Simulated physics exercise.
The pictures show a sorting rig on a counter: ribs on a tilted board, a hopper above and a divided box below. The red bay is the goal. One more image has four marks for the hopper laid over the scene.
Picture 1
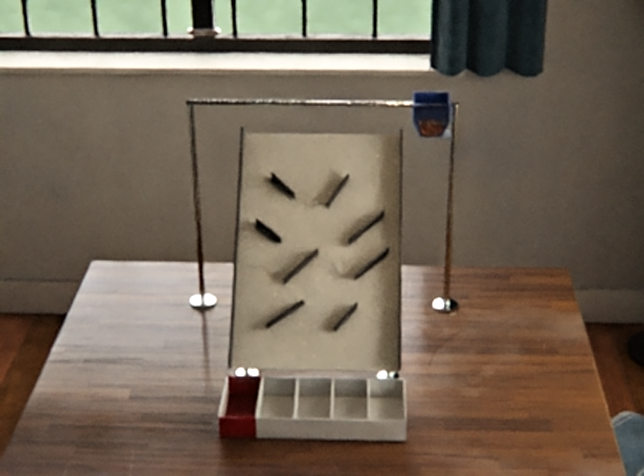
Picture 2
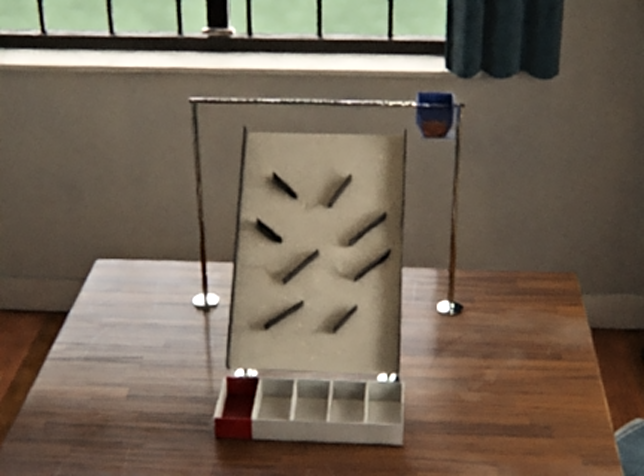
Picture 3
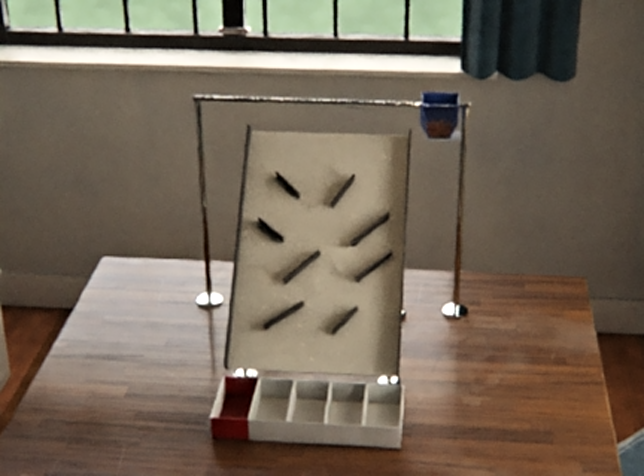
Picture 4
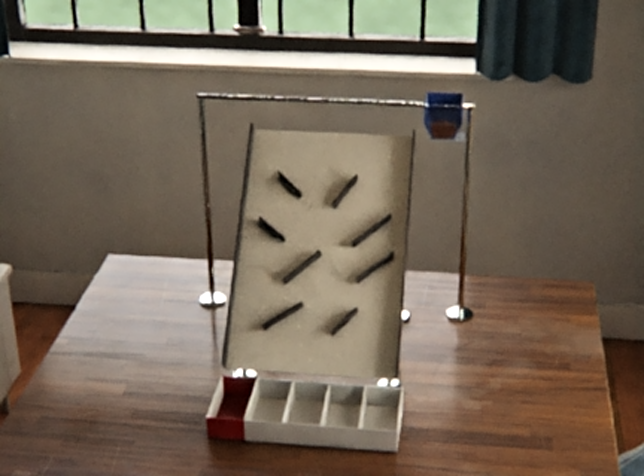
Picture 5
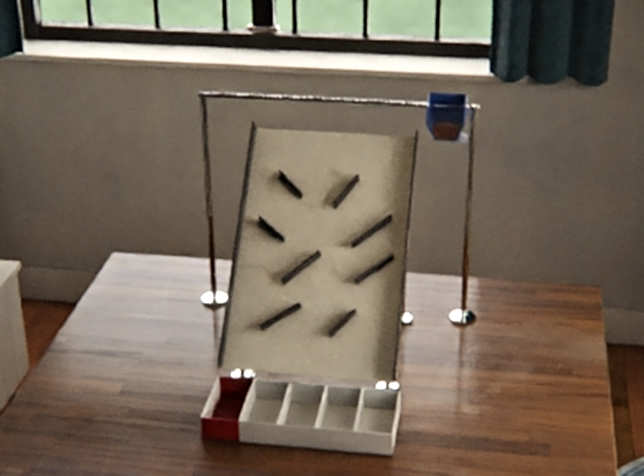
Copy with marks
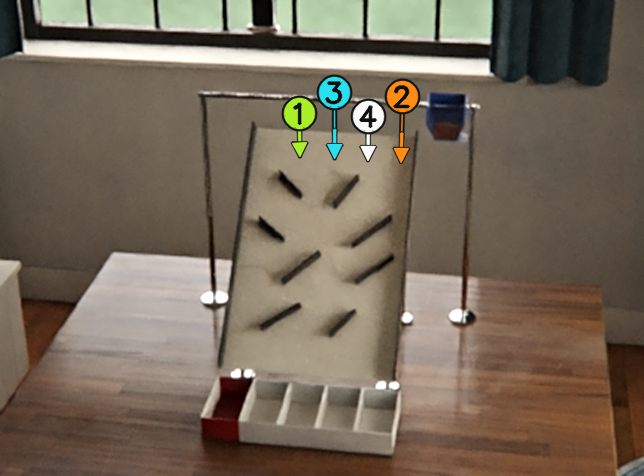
On a wooden counter below a window, a ribbed tilted board, blue hopper and divided box staying still as the view slowly shifts.
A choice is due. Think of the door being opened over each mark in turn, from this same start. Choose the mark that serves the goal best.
I would pick mark 3.
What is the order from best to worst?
3, 1, 4, 2.
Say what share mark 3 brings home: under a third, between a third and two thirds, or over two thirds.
Mark 3 gives over two thirds.
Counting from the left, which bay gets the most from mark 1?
The first.
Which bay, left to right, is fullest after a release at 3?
The first from the left.
On the marked copy, mark 1 meets the board at (299, 151); mark 2 meets the board at (401, 157); mark 3 meets the board at (334, 153); mark 4 meets the board at (368, 155).
With 1, about half in the red bay, about half in other bays, a stray few held on the board.
With 2, a small part in the red bay, nearly all in other bays.
With 3, nearly all in the red bay, a small part in other bays.
With 4, about a third in the red bay, about two thirds in other bays.
